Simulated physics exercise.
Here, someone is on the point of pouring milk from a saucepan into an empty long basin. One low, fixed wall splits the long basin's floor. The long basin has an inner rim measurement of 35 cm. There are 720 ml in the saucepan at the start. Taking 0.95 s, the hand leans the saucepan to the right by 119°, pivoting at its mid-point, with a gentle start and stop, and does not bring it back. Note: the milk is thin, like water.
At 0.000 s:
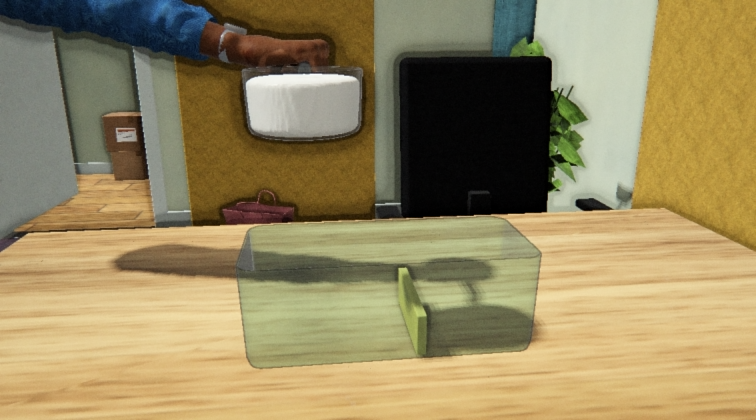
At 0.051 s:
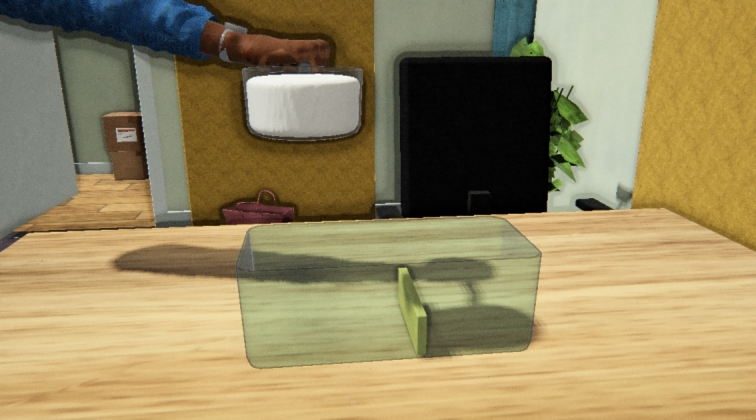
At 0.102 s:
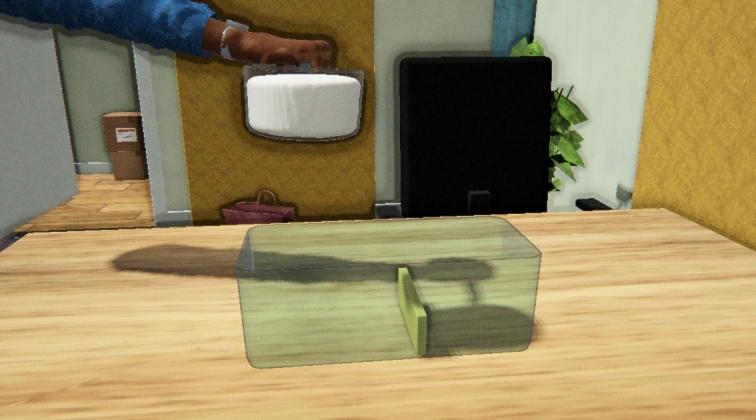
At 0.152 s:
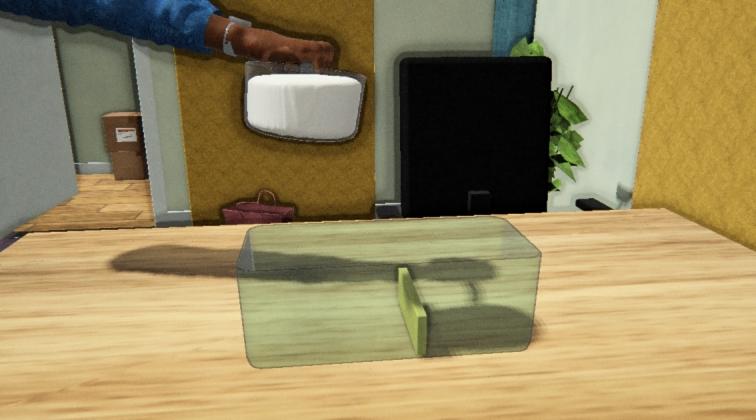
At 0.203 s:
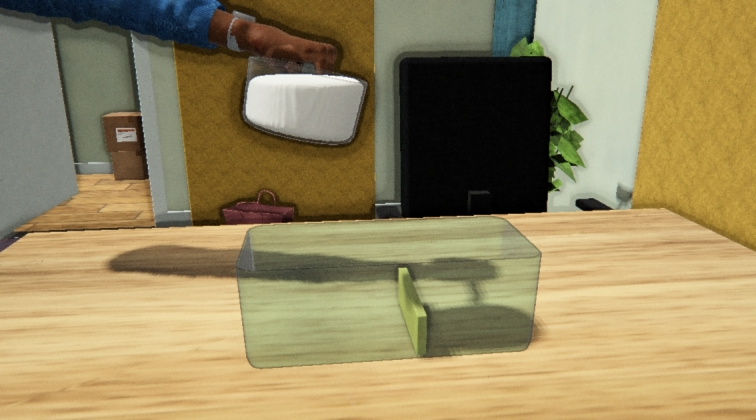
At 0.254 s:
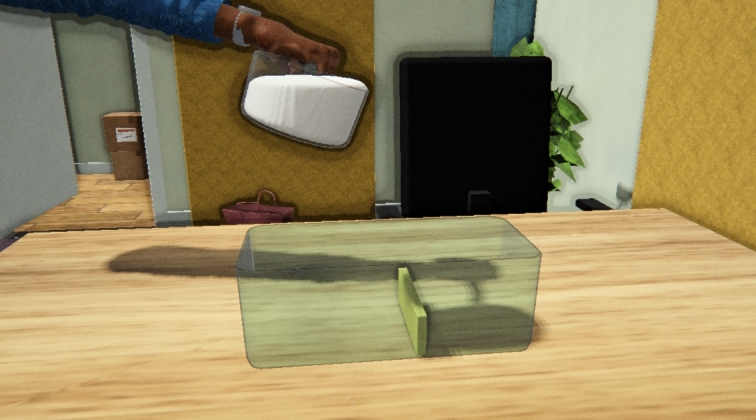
Above a wooden table, a hand gradually tilts a clear pan of white liquid to the right.
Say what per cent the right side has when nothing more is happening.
It has about 61 per cent.
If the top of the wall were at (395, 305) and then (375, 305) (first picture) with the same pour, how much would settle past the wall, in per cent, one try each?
I'd say 65 percent on the first go, 80 percent on the next.
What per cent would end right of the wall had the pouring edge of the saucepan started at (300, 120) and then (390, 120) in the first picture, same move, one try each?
In turn about 5 and 75 per cent.
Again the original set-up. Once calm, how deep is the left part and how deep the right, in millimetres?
Some 8 mm on the left and some 22 mm on the right.
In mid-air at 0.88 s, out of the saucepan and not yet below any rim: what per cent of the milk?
Near 8 per cent, I'd say.
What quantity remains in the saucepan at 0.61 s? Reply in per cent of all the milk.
At that time about 34 in a hundred parts are still held.
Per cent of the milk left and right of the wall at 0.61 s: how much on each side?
Around 3 on the left and around 18 on the right.
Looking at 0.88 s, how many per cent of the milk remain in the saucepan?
About 2 % is still there.
By 0.61 s the tilt is 86° and 34 per cent is still to pour, 3 is left of the wall and 18 right of it.
By 0.88 s the tilt is 117° and 2 per cent is still to pour, 29 is left of the wall and 61 right of it.
By 1.15 s the tilt is 119° and 0 per cent is still to pour, 38 is left of the wall and 61 right of it.
By 1.45 s the tilt is 119° and 0 per cent is still to pour, 38 is left of the wall and 61 right of it.
At rest 38 per cent lies left of the wall, 61 right of it and 1 outside.
